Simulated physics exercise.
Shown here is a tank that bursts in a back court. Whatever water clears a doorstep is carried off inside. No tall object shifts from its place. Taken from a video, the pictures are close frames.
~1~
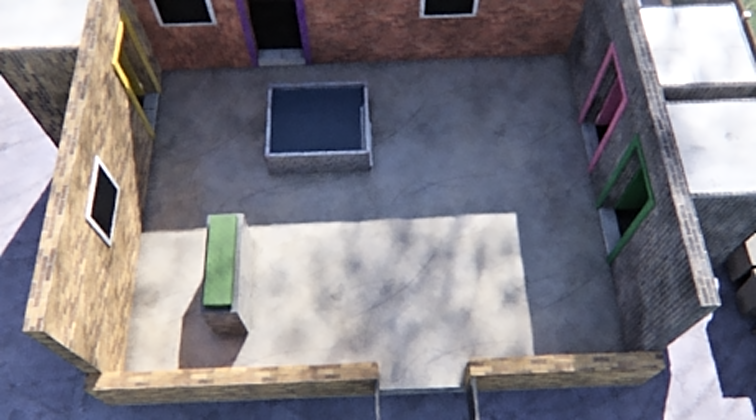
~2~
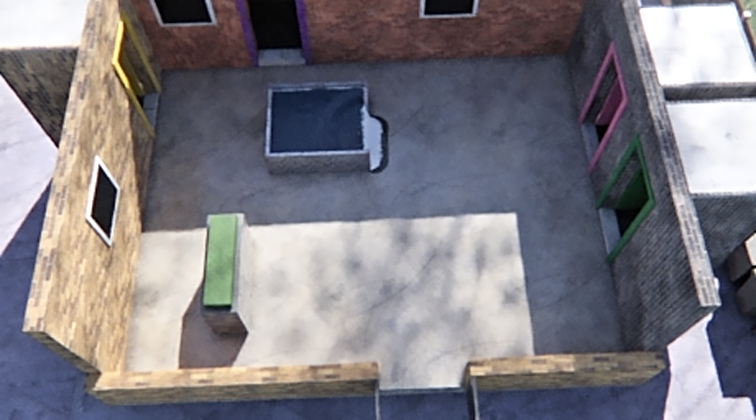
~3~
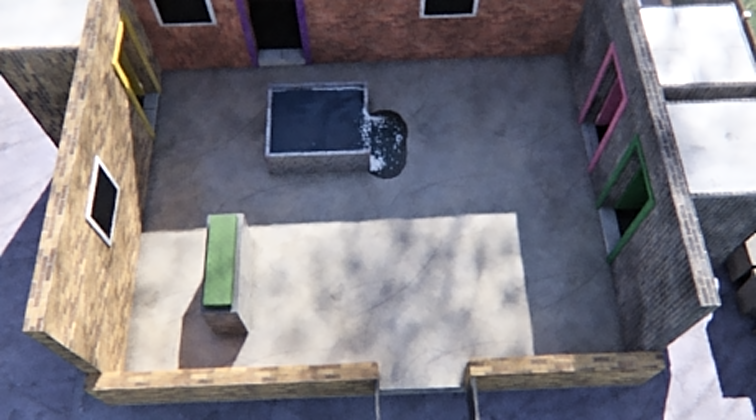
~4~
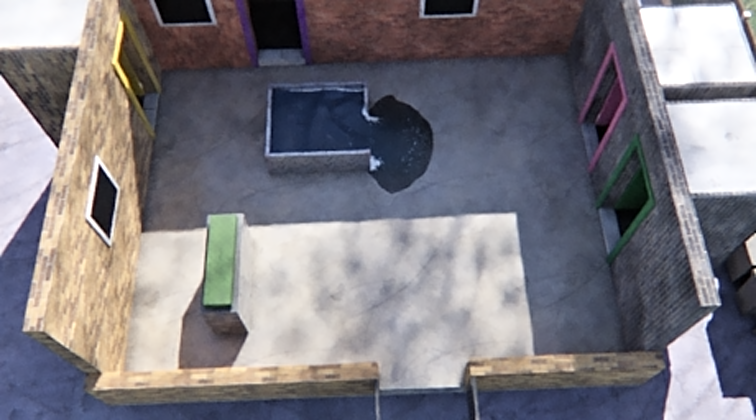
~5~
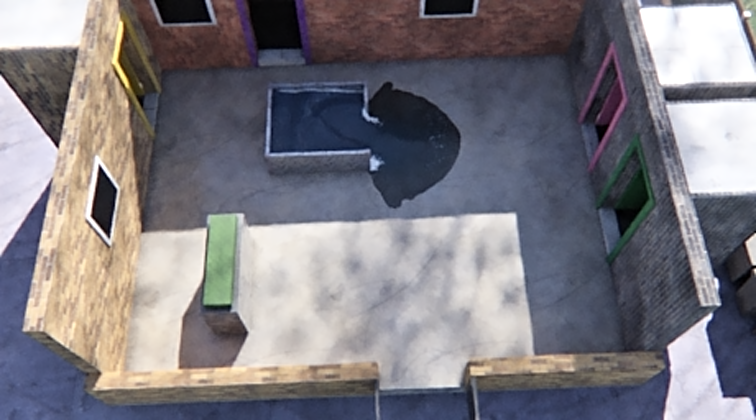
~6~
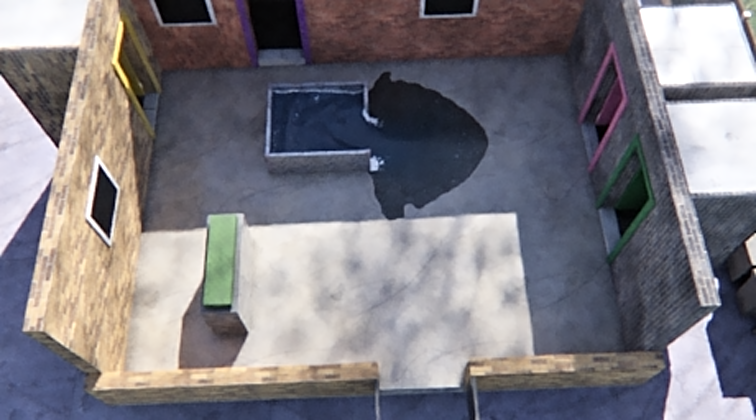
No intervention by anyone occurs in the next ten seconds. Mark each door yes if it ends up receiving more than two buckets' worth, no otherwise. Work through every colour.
Green door - no, purple door - no, pink door - yes, yellow door - no.
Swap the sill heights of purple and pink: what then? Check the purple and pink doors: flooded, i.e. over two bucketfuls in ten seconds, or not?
Purple stays within, pink stays within.
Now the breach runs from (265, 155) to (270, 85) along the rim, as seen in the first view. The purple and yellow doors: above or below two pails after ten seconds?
Here the purple door keeps within bounds, and the yellow door gets too much.
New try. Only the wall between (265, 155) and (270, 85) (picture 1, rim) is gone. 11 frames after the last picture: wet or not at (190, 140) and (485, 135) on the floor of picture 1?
The first spot is soaked and the second is spared.
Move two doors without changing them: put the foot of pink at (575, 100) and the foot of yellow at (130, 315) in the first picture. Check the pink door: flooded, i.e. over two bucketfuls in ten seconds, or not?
As I see it, the pink door comes in higher.
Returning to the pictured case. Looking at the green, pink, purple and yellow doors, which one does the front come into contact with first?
The pink one is the one.
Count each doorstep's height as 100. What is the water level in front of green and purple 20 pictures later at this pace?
Some 90 percent, then some 0 percent.
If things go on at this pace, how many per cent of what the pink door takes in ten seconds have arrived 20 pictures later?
About 70 per cent.
A moment on, water covers 20 % of the floor; the green door not reached, the purple door not reached, the pink door not reached, the yellow door not reached.
Next, water covers 35 % of the floor; the green door wet at the sill, nothing in, the purple door not reached, the pink door under two buckets in, the yellow door not reached.
Then, water covers 40 % of the floor; the green door under two buckets in, the purple door not reached, the pink door over two buckets in, the yellow door not reached.
Later, water covers 40 % of the floor; the green door under two buckets in, the purple door not reached, the pink door far over two buckets in, the yellow door not reached.
In the end, water covers 70 % of the floor; the green door under two buckets in, the purple door wet at the sill, nothing in, the pink door far over two buckets in, the yellow door not reached.
